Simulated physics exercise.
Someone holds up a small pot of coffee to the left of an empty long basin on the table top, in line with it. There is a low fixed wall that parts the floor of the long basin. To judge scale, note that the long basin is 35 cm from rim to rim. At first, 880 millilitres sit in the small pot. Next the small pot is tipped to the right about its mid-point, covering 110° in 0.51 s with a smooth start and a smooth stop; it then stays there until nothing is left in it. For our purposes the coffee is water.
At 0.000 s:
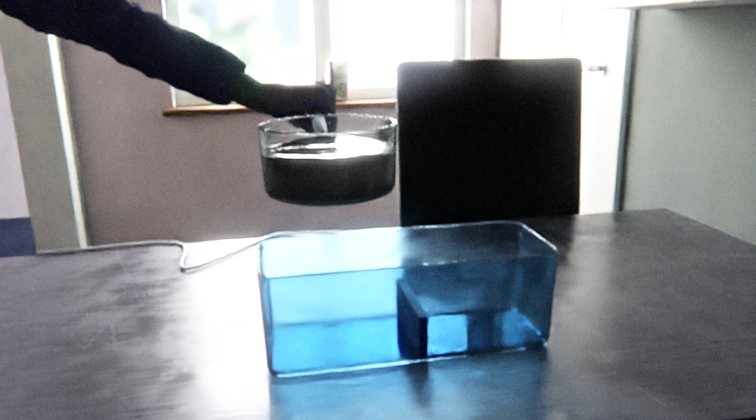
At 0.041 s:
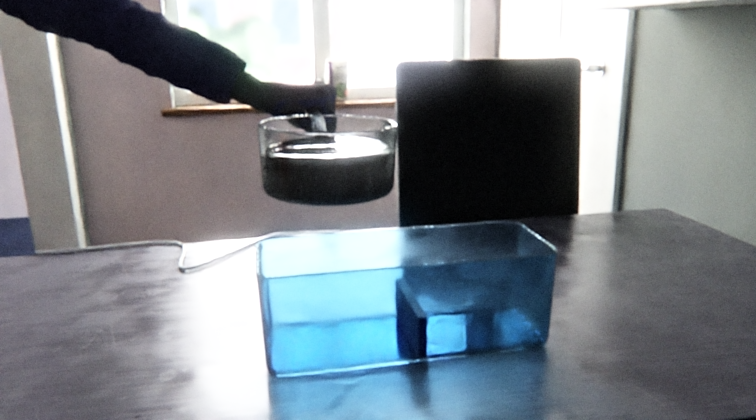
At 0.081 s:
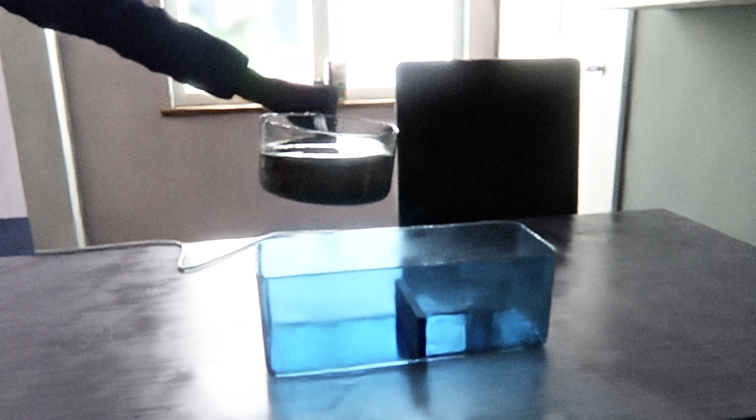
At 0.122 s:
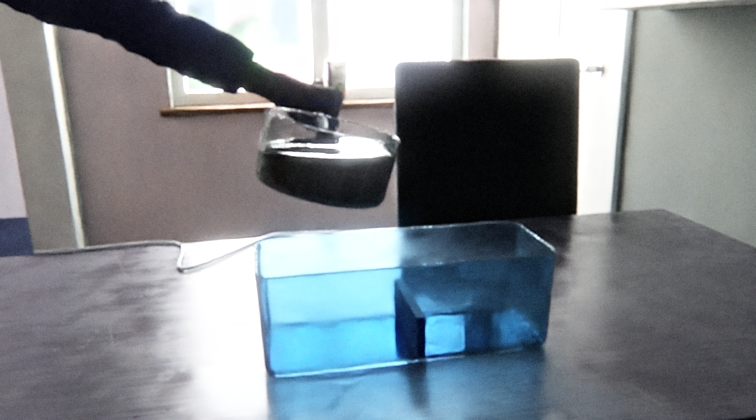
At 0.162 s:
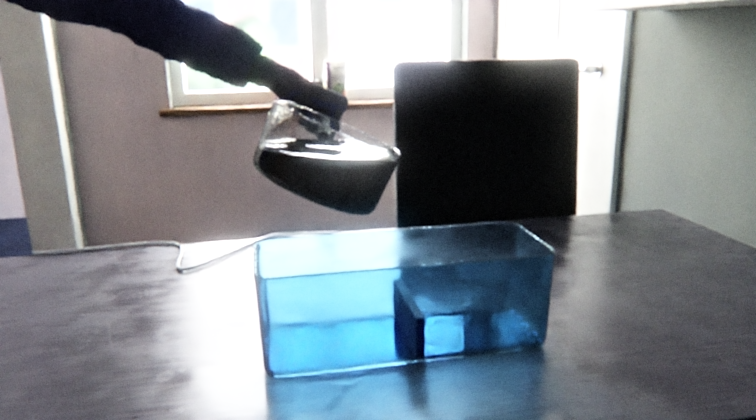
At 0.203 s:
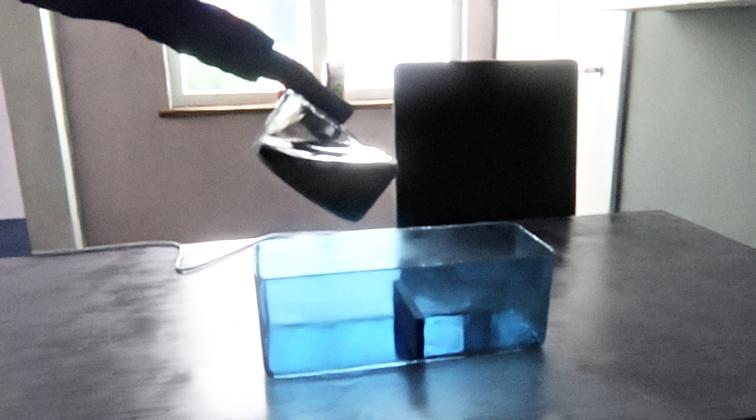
Dark-sleeved arm holding a clear glass pot of dark liquid above a long blue basin, tilting it gradually down to the right.
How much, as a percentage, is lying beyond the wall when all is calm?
Around 50 per cent lies beyond the wall.
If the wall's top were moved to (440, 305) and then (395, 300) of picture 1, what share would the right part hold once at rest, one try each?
Some 30 in a hundred, then some 70 in a hundred.
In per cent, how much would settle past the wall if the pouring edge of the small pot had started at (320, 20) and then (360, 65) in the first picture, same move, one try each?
In order, 10 and 35 per cent.
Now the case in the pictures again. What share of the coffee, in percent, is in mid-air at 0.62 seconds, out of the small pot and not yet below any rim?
Estimate: About 8 in a hundred.
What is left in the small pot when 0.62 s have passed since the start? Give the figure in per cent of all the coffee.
Roughly 4 percent remains.
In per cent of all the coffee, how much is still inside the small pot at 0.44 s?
Some 20 per cent.
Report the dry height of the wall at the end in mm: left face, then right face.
Left side: Around 36 mm. Right side: Around 32 mm.
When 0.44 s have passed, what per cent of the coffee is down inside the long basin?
About 44%.
Then, 0.44 s in, the tilt is 106° and 21 per cent is still to pour, 7 is left of the wall and 37 right of it.
Then, 0.62 s in, the tilt is 110° and 4 per cent is still to pour, 34 is left of the wall and 55 right of it.
Then, 0.81 s in, the tilt is 110° and 1 per cent is still to pour, 44 is left of the wall and 50 right of it.
Then, 1.01 s in, the tilt is 110° and 0 per cent is still to pour, 47 is left of the wall and 51 right of it.
Finally, 48 per cent lies left of the wall, 50 right of it and 2 outside.
